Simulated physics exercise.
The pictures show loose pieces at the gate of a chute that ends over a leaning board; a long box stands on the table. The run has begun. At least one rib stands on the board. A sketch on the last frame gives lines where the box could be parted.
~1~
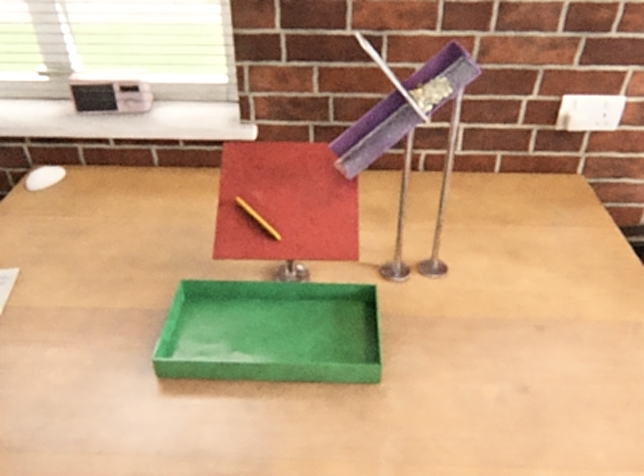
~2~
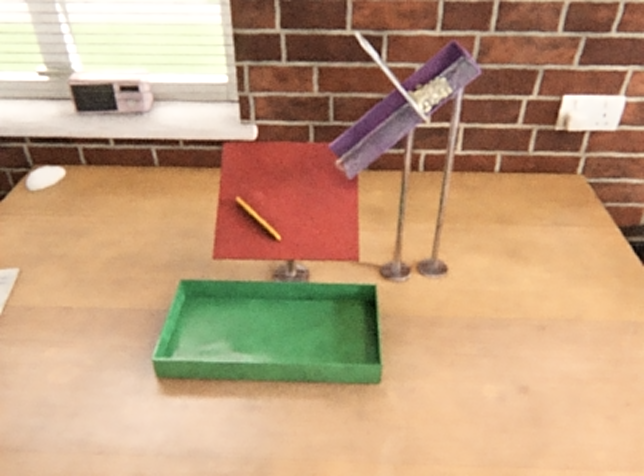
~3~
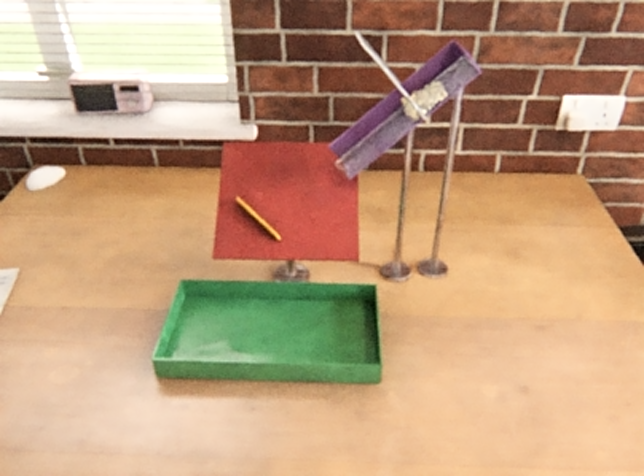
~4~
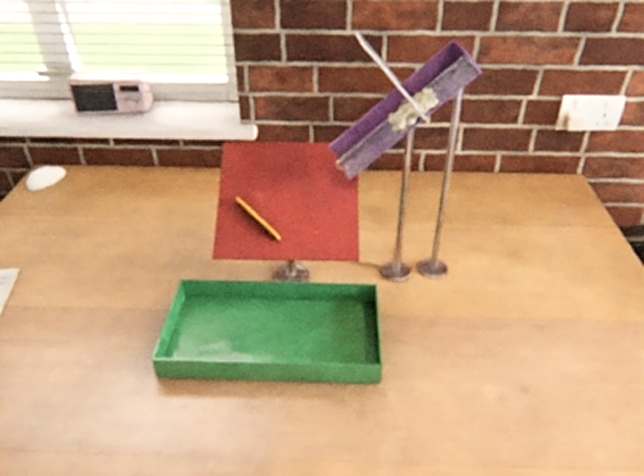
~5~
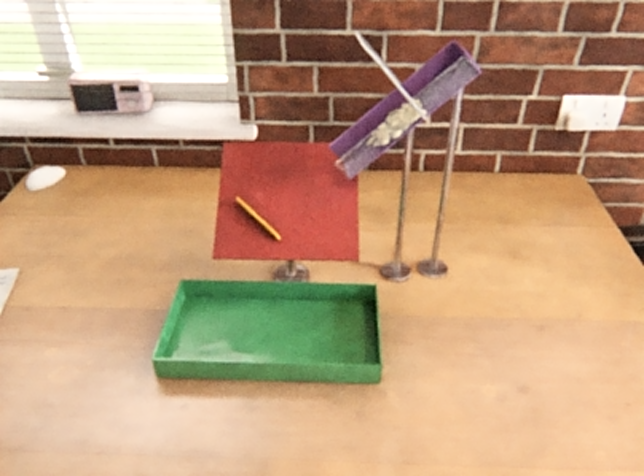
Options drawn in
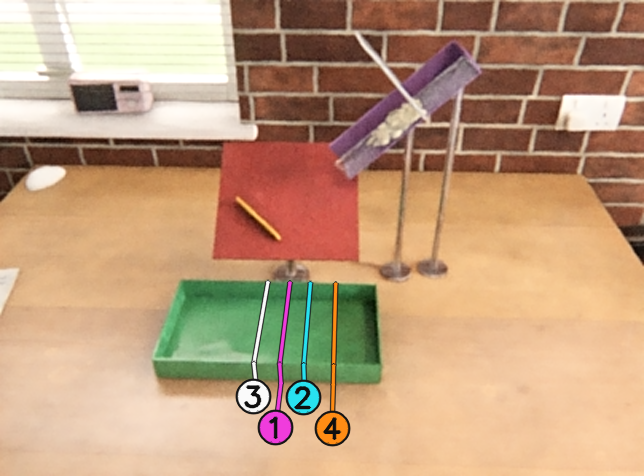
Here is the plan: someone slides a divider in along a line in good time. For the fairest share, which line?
Choose 1.
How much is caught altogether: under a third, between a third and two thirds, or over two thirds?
About that: Over two thirds.
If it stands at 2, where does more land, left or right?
Left.
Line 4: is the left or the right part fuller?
More lands on the left.
On the marked copy, line 1 crosses the front rim at (279, 363); line 2 crosses the front rim at (303, 363); line 3 crosses the front rim at (254, 362); line 4 crosses the front rim at (333, 364).
With 1, of what is caught, roughly half on the left of the divider, roughly half on the right.
With 2, of what is caught, almost all on the left of the divider, just a few on the right.
With 3, of what is caught, about a tenth on the left of the divider, almost all on the right.
With 4, of what is caught, every piece on the left of the divider, not one piece on the right.
